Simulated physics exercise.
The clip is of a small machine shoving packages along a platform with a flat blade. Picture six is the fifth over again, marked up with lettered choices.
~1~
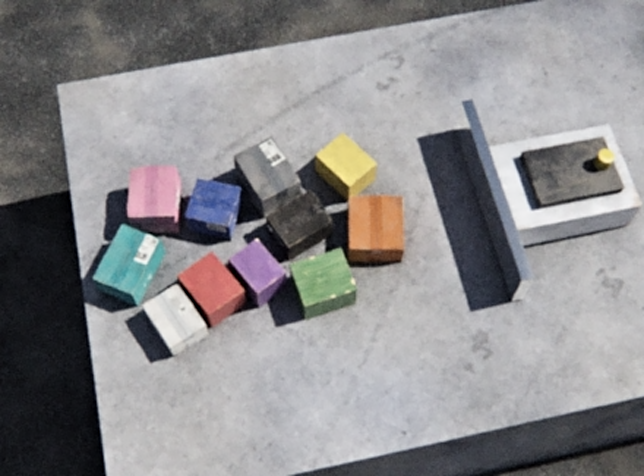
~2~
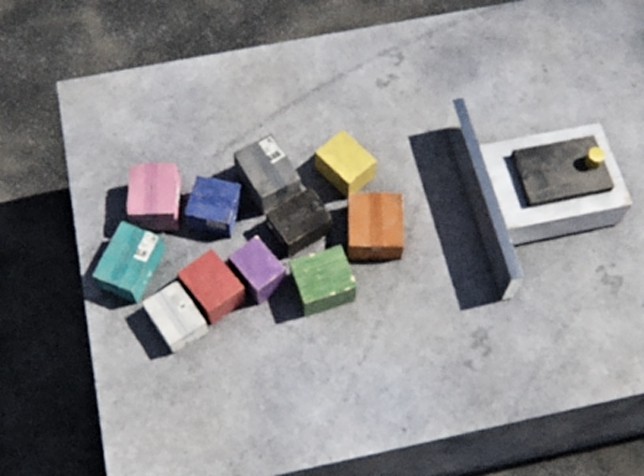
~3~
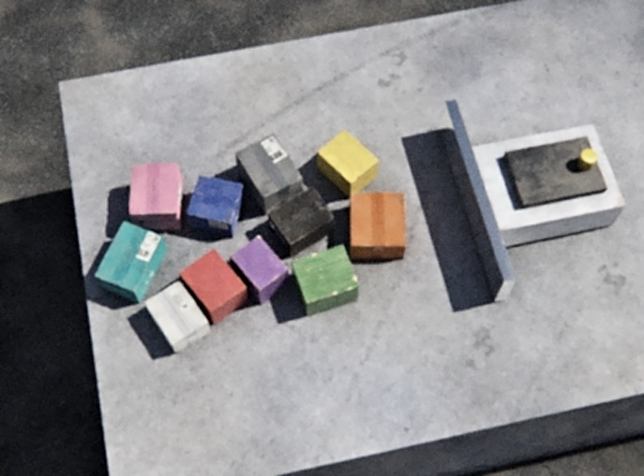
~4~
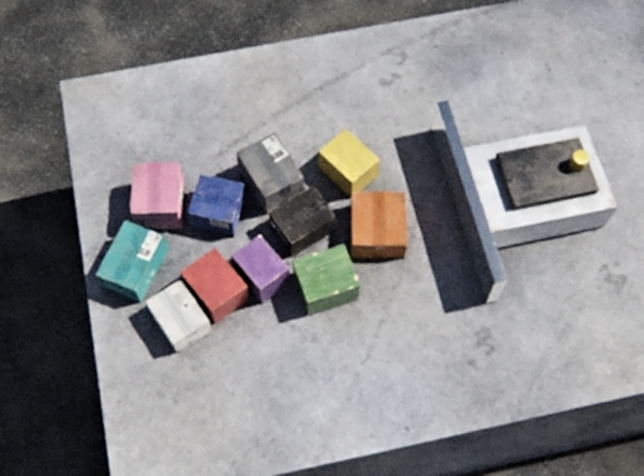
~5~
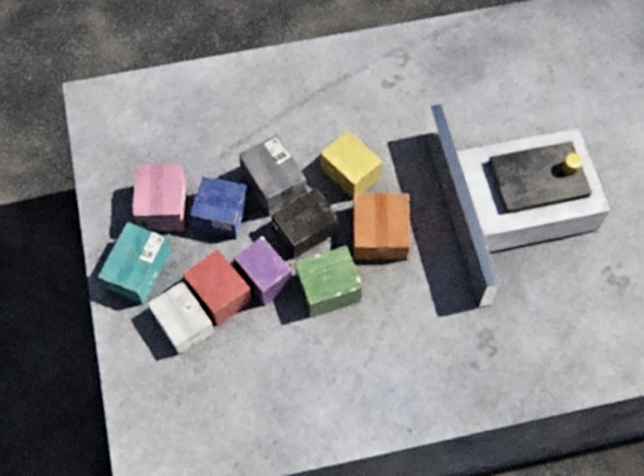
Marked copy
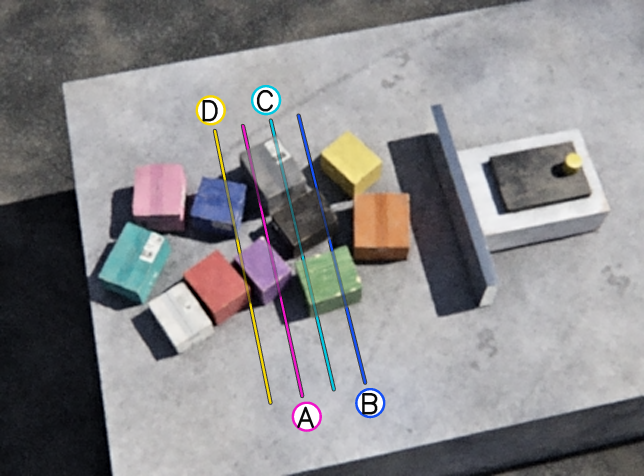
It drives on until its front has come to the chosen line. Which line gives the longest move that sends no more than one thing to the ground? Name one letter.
The farthest such stop is D.
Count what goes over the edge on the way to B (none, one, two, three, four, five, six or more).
By then, none.
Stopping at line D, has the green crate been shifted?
Yes.
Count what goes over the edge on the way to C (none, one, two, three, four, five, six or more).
By then, none.
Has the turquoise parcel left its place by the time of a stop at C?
No.
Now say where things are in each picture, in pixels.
The first picture shows red crate (212, 290); orange box (375, 229); white parcel (175, 321).
The second picture shows robot (556, 171); turquoise parcel (129, 262).
The third picture shows robot (548, 173); blue box (216, 207).
The fourth picture shows robot (540, 174); pink parcel (158, 196).
The fifth picture shows robot (533, 177); purple crate (263, 272); yellow crate (351, 165); red crate (218, 288).
On the copy, A at (271, 252); B at (330, 240); C at (300, 246); D at (241, 258).
On D. First, robot (455, 193); green crate (316, 291); purple crate (257, 277).
Then, robot (376, 208); pink parcel (132, 187); white parcel (160, 326).
Finally, robot (316, 220); white parcel (100, 343); turquoise parcel (93, 274); none fallen.
By contrast, A is within the limit but short; B is within the limit but short; C is within the limit but short.
